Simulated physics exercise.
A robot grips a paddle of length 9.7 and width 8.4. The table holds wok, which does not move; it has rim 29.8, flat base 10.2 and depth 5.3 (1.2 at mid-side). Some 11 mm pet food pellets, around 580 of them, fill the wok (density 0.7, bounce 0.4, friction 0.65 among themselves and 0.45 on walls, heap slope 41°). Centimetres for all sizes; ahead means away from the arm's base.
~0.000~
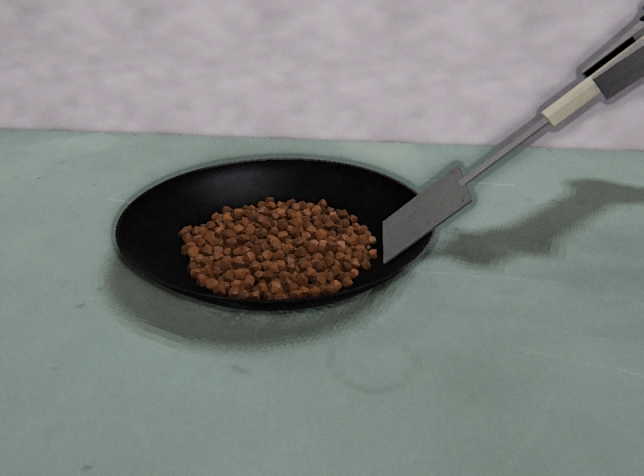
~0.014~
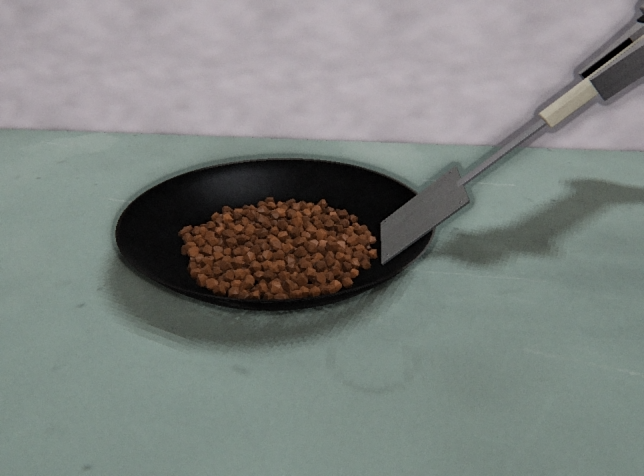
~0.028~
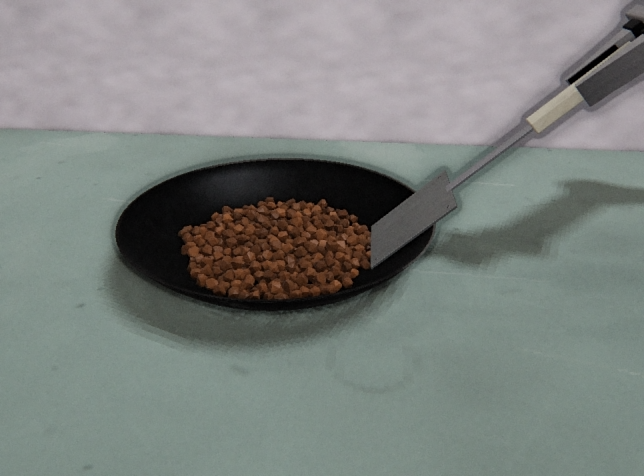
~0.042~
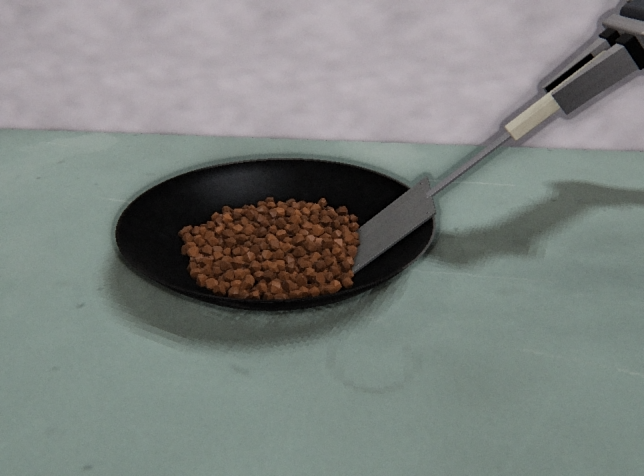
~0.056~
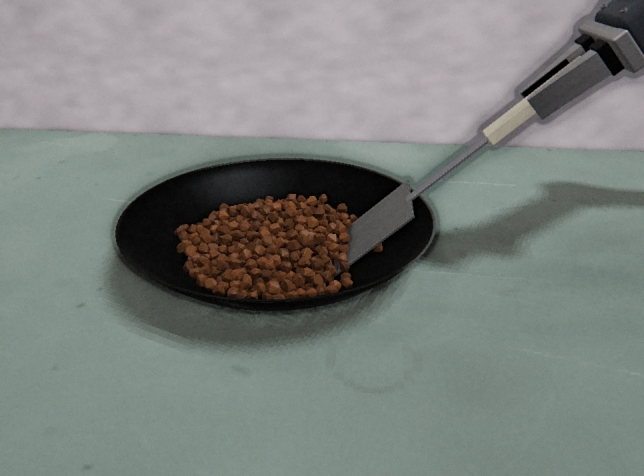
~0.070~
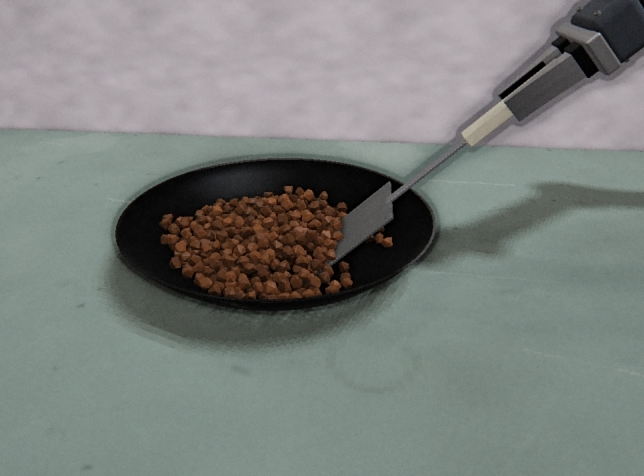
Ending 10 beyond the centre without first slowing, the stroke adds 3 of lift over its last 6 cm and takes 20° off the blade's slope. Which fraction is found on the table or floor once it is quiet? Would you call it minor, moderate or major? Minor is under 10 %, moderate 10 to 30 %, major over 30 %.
I would call it major.
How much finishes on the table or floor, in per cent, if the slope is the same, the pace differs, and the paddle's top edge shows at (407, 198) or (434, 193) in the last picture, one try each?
Try one roughly 35 per cent; try two roughly 20 per cent.
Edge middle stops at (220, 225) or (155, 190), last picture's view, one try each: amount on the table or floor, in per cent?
Around 10 per cent for the first try and 50 per cent for the second.
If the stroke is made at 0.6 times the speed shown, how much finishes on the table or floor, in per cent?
The share would be near 35 in a hundred.
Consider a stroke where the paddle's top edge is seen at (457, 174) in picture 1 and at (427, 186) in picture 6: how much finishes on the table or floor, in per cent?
About 20 per cent.
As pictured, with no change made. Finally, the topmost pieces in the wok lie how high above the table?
About 5.5 cm above the table.
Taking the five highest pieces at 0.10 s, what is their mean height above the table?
They are near 6 cm up.
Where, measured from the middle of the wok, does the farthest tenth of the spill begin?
45 centimetres, give or take.
By 0.10 s, sloping 44°, highest piece 7 above the table; 585 in the wok.
By 0.14 s, sloping 40°, highest piece 9 above the table; 582 in the wok, 3 on the blade or in flight.
By 0.36 s, sloping 24°, highest piece 19 above the table; 350 in the wok, 95 on the table or floor, 140 on the blade or in flight.
By 1.41 s, sloping 24°, highest piece 5 above the table; 350 in the wok, 235 on the table or floor.
Final count, 350 in the wok, 235 on the table or floor. That is 40 % on the table or floor.
